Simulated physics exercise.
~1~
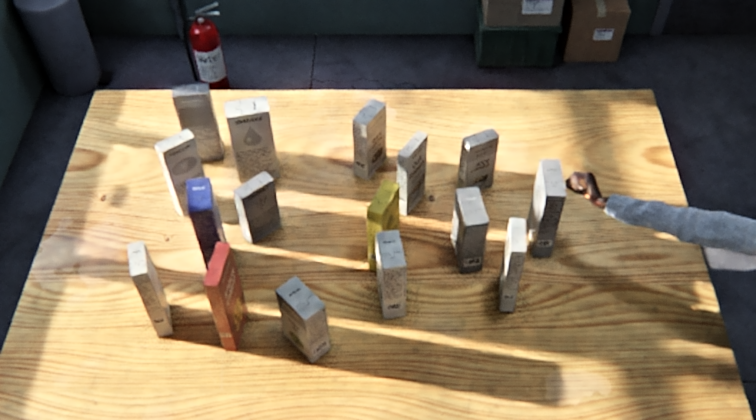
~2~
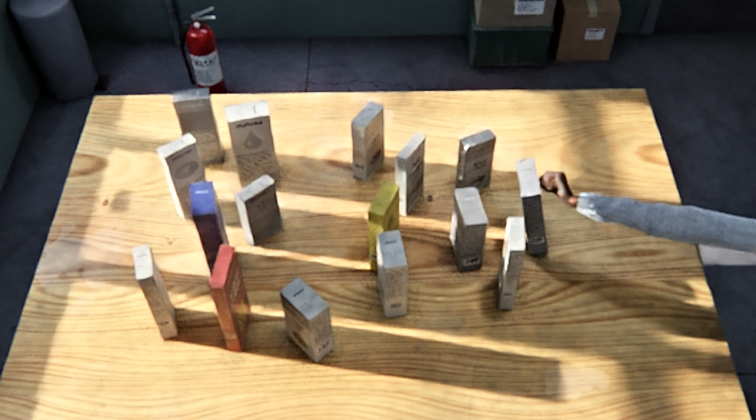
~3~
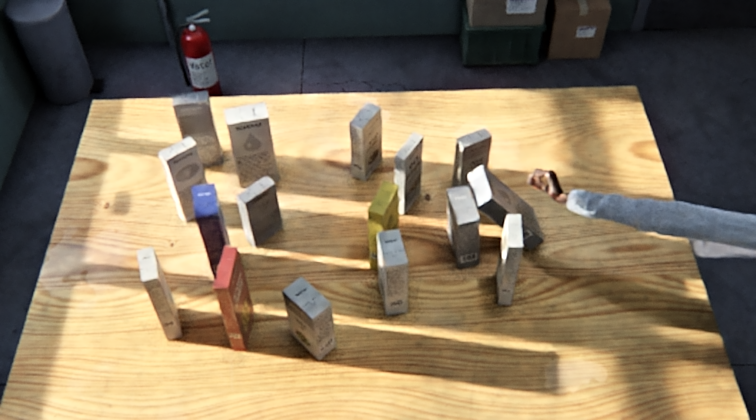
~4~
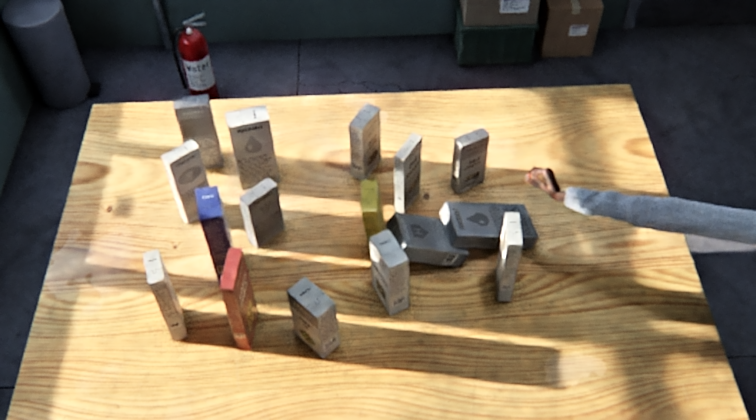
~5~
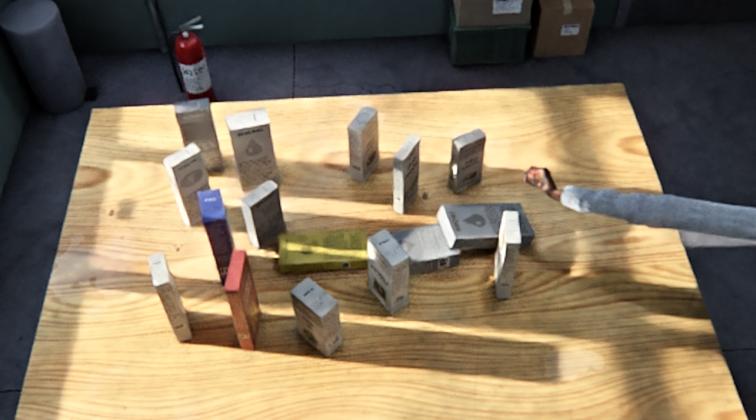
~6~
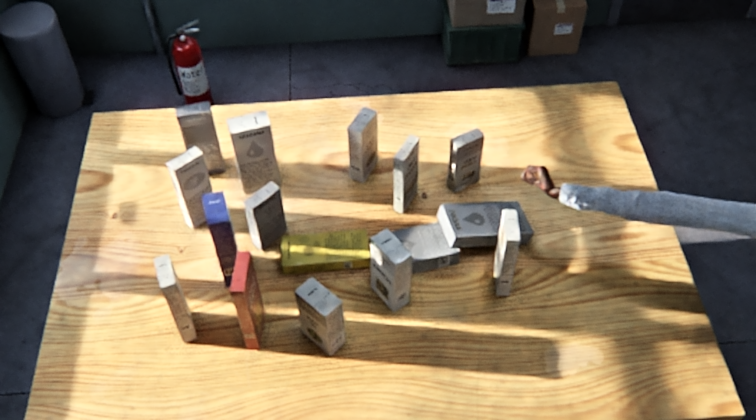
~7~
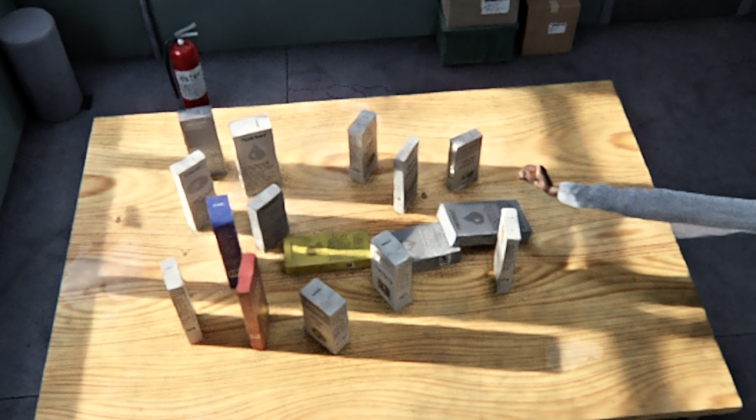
On a sunlit wooden tabletop in a dim room, seen from above by a slightly drifting camera, grey and whitish boxes stand scattered at odd angles. A blue and a red box stand on the left, a yellow one near the middle, with a fire extinguisher and cartons behind. A grey-sleeved arm at the right pushes the nearest box, which tips left into a grey neighbour. Both fall, and the neighbour knocks the yellow box flat to the left. The three lie in a row, while the blue, red and all other boxes remain standing.
